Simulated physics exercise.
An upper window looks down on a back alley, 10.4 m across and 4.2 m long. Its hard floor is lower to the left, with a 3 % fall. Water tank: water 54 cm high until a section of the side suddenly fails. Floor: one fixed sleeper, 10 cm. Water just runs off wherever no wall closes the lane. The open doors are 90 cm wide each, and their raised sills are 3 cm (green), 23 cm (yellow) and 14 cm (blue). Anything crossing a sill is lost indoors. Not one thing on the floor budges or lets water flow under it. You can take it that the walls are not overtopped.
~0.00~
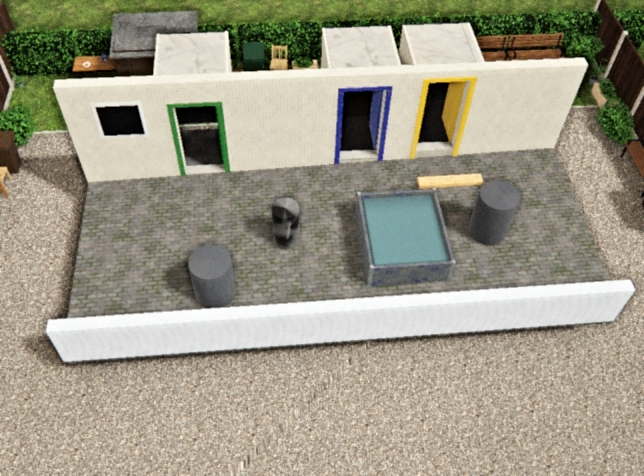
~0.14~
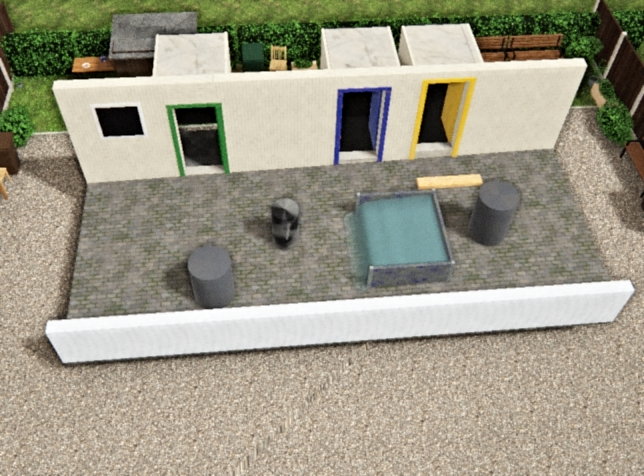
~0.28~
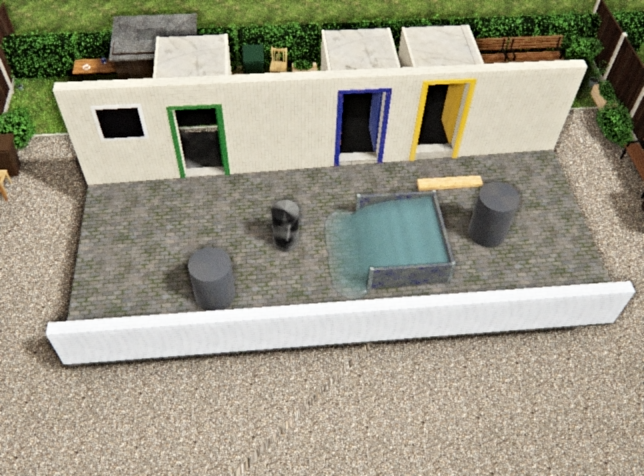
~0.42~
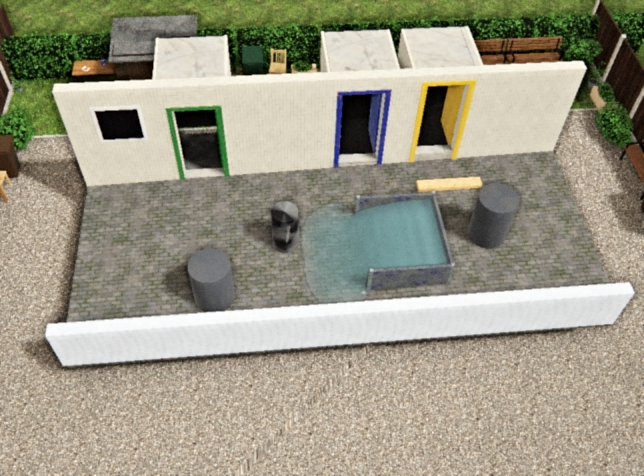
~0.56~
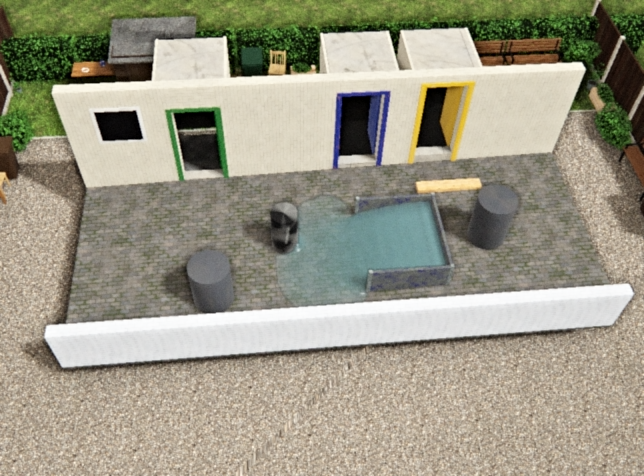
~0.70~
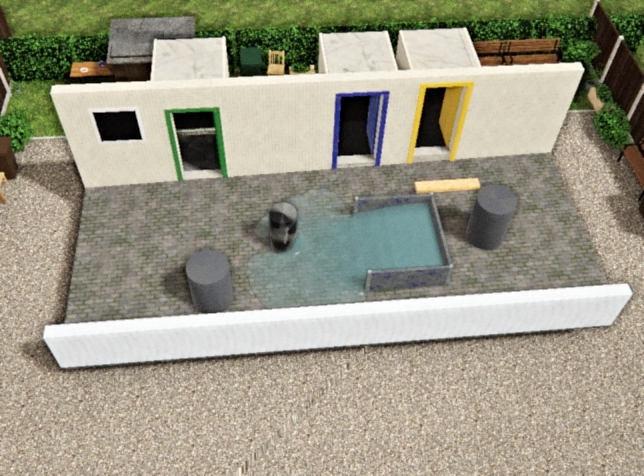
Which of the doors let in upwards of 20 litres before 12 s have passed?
As I see it, the green door most likely surpasses the limit. The yellow door most likely comes up short. The blue door most likely comes up short.
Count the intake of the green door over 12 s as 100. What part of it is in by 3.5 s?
75 per cent, roughly.
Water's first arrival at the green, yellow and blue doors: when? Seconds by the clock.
Green: 1.6 s; yellow: Not within the 12 s; blue: 4.0 s.
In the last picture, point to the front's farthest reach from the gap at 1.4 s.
(145, 288).
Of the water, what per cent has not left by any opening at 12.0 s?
Near 16 in a hundred is still there.
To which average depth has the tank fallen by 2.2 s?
Depth, averaged: Around 12 centimetres.
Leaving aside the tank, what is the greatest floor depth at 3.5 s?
Up to near 18 cm.
After 1.4 s water covers 30 % of the floor and is deepest (36 cm) near (234, 288); green door not reached, yellow door not reached, blue door not reached.
After 2.2 s water covers 45 % of the floor and is deepest (34 cm) near (235, 334); green door 9 cm at the sill, 7 L in, yellow door not reached, blue door not reached.
After 3.5 s water covers 55 % of the floor and is deepest (18 cm) near (235, 303); green door 6 cm at the sill, 26 L in, yellow door not reached, blue door not reached.
After 7.0 s water covers 50 % of the floor and is deepest (8 cm) near (234, 295); green door 3 cm at the sill, 36 L in, yellow door not reached, blue door 1 cm at the sill, 0 L in.
After 12.0 s water covers 20 % of the floor and is deepest (4 cm) near (235, 303); green door 1 cm at the sill, 36 L in, yellow door not reached, blue door 0 cm at the sill, 0 L in.
